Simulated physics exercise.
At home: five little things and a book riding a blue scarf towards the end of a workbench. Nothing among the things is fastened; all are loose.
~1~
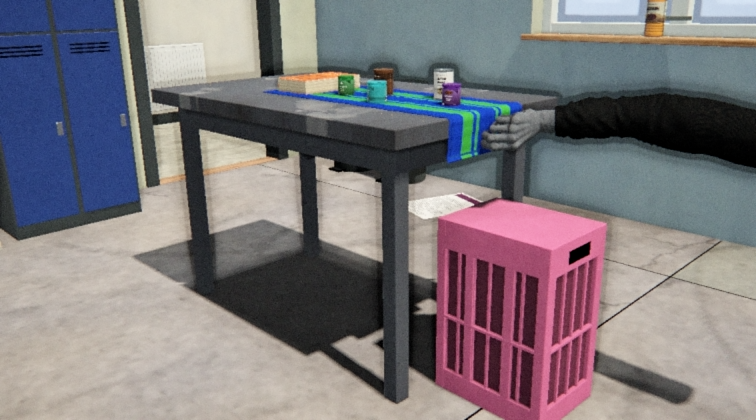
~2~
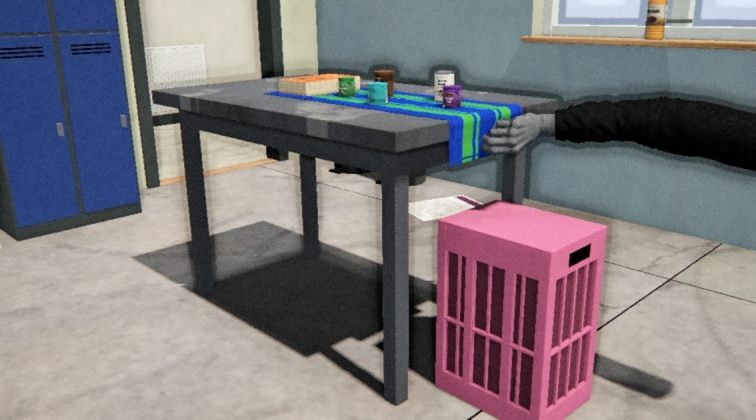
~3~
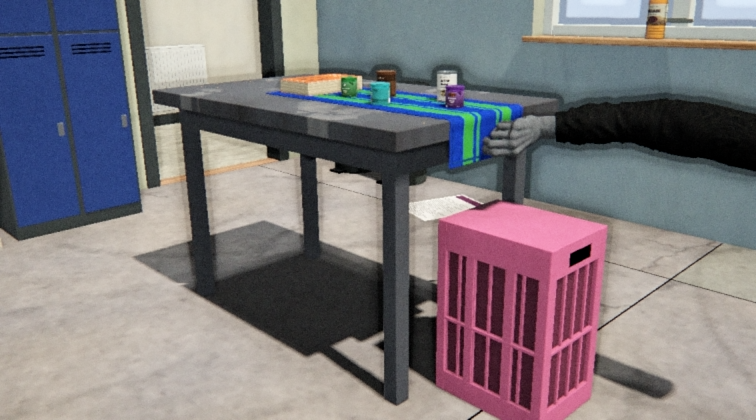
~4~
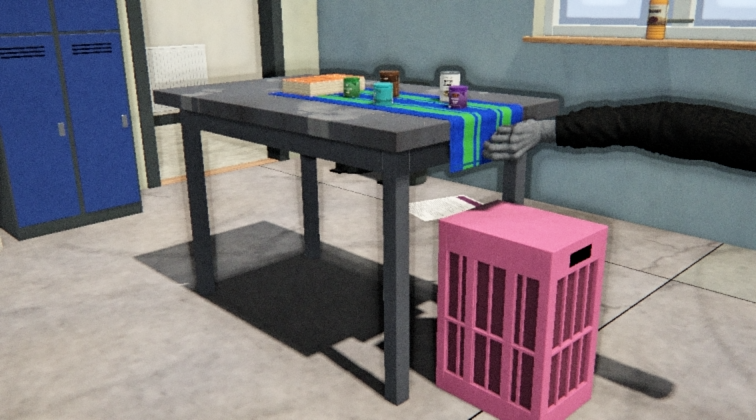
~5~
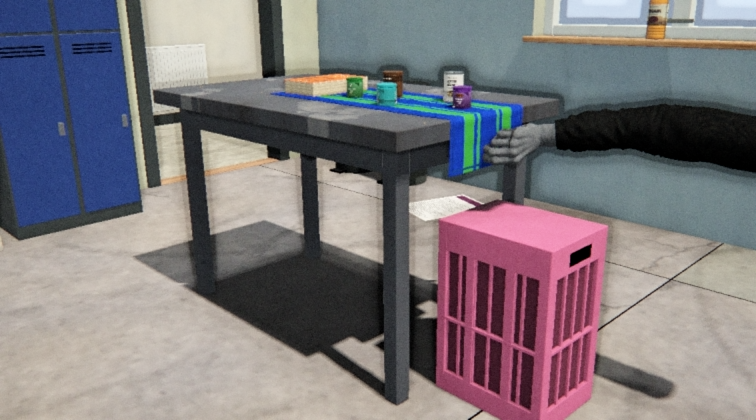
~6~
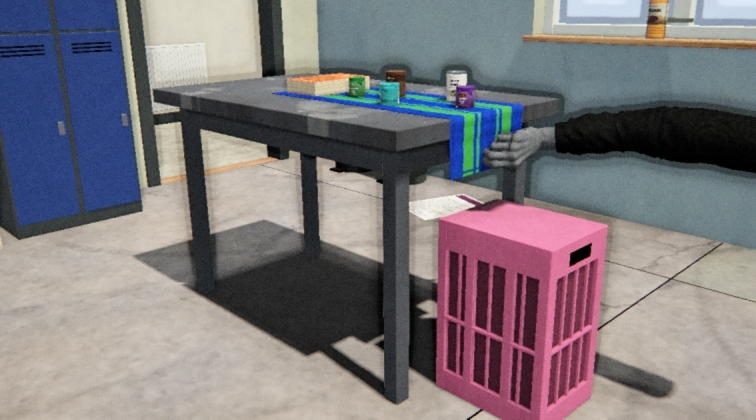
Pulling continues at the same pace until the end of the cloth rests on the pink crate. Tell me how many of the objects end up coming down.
Objects that come down: One.
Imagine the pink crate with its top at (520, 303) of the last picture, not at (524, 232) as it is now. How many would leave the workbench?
That comes to 4.
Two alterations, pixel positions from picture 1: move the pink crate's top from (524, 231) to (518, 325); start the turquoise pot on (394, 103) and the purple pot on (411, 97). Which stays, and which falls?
Result: Turquoise pot gone, purple pot gone.
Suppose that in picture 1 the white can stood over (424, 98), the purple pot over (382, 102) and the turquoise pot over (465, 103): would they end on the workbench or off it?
White can: Safe. Purple pot: Safe. Turquoise pot: Lost.
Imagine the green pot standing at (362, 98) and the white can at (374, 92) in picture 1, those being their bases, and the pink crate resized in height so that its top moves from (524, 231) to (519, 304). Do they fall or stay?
Looks like the green pot ends up down, and the white can hangs in there.
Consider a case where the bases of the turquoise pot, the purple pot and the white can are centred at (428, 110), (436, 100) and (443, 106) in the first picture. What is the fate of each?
Turquoise pot - leaves the top. Purple pot - stays aboard. White can - leaves the top.
Soon after, hem near (486, 183); all still up.
Then, hem near (486, 202); purple pot gone.
Further on, hem on the crate; purple pot gone.
At rest, hem on the crate; purple pot gone. It carries off one.
